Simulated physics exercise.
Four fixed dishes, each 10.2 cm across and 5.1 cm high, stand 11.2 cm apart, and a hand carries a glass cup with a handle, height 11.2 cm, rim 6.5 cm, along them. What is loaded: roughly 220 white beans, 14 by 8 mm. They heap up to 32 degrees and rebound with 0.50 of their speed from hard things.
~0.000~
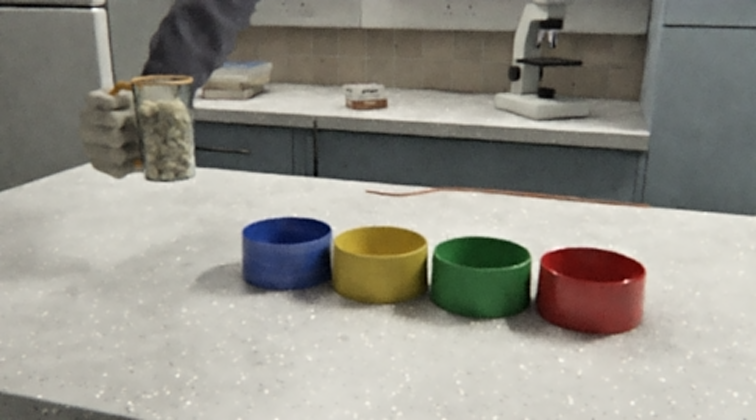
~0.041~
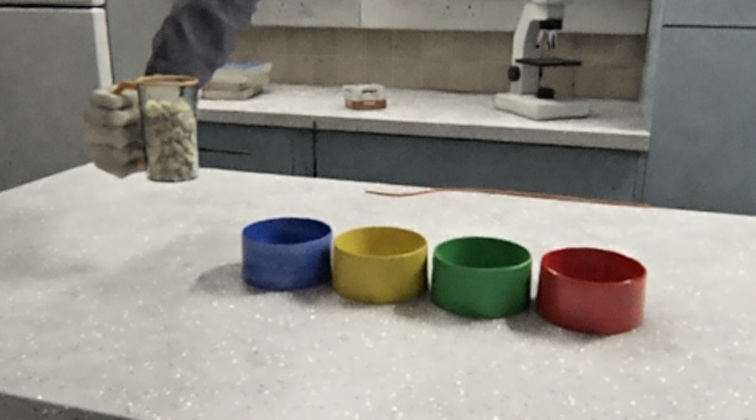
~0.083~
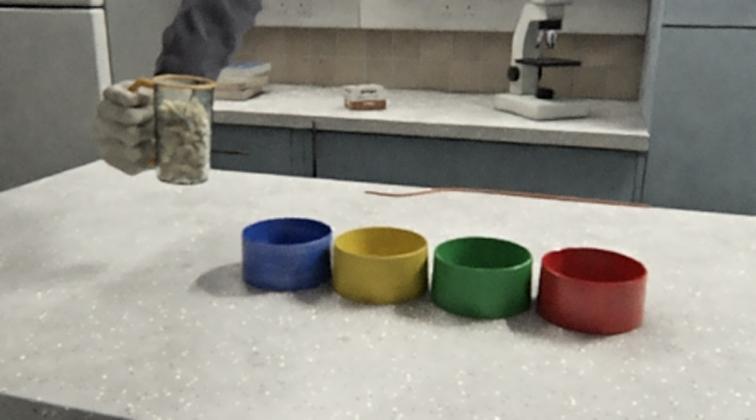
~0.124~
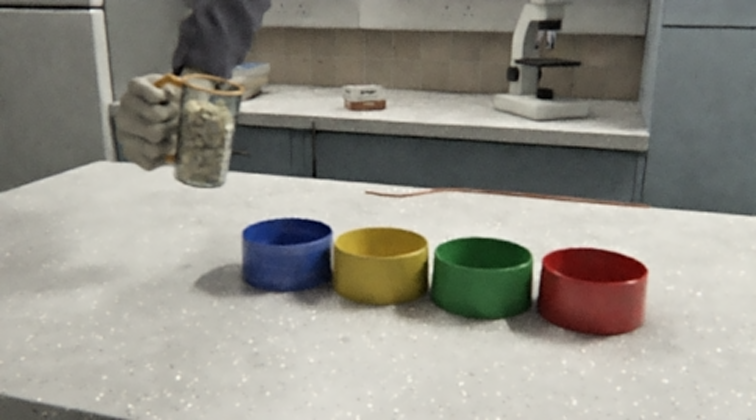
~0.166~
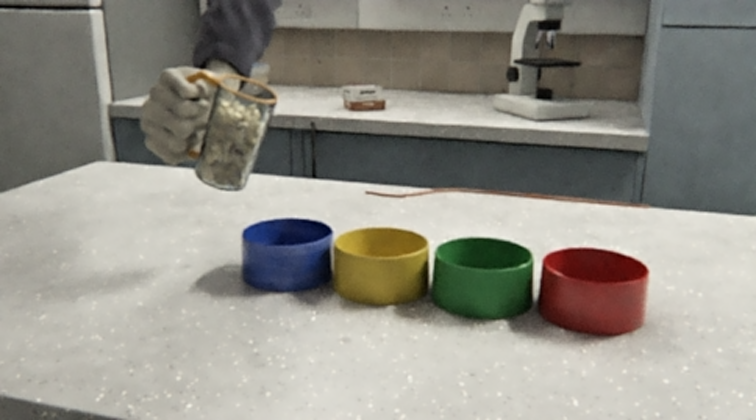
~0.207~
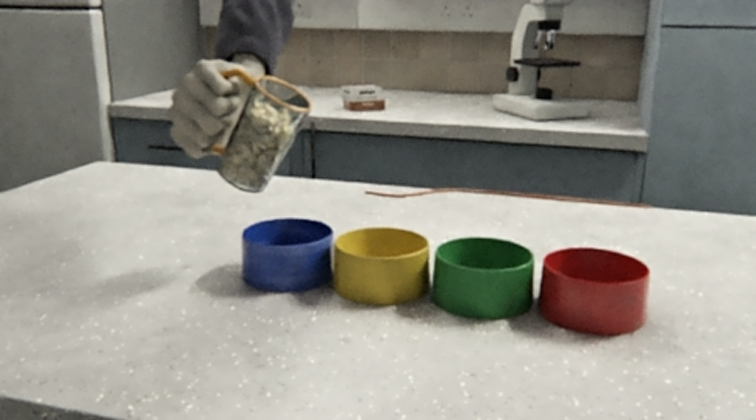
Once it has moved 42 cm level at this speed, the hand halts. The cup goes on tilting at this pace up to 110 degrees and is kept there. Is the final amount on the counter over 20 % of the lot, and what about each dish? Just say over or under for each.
Going through them: Red comes out over, blue comes out under, green comes out under, yellow comes out under, counter comes out over.
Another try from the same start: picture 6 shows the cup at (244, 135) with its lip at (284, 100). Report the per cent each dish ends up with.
Red 90; blue 0; green 0; yellow 0.
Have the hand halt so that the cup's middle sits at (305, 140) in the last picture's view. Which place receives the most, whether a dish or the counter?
Yellow.
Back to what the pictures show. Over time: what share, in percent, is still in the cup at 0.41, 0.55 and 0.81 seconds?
100, 100, 5.
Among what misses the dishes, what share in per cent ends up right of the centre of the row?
Estimated share comes to about 100 per cent.
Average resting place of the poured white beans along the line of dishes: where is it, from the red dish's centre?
Mean position: Around 8 cm toward bigger x from the centre.
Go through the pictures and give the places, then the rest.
Cup at (166, 129), tilt 0 degrees, lip at (187, 82), moved 0.0 cm; middle of the pieces at (171, 139); blue dish at (287, 231); yellow dish at (381, 241); green dish at (482, 252); red dish at (592, 265), in the first frame.
Cup at (170, 129), tilt 1 degrees, lip at (193, 83), moved 0.6 cm; middle of the pieces at (175, 139), in the second frame.
Cup at (184, 131), tilt 6 degrees, lip at (210, 86), moved 2.4 cm; middle of the pieces at (187, 141), in the third frame.
Cup at (206, 133), tilt 13 degrees, lip at (239, 93), moved 5.3 cm; middle of the pieces at (202, 141), in the fourth frame.
Cup at (234, 135), tilt 22 degrees, lip at (274, 101), moved 8.9 cm; middle of the pieces at (235, 145), in the fifth frame.
Cup at (262, 137), tilt 30 degrees, lip at (309, 110), moved 12.3 cm; middle of the pieces at (262, 147); blue dish at (288, 232); yellow dish at (382, 242); green dish at (484, 253); red dish at (595, 265). The cup turns about 205 degrees a second and travels 84 cm a second, in the sixth frame.
After 0.41 s, tilt 71 degrees; cup holds 100 %.
After 0.55 s, tilt 99 degrees; cup holds 100 %.
After 0.81 s, tilt 110 degrees; cup holds 5 %, red 45 %.
At rest (2.2 s), red 50 %, blue 0 %, green 0 %, yellow 0 %, counter 45 %.
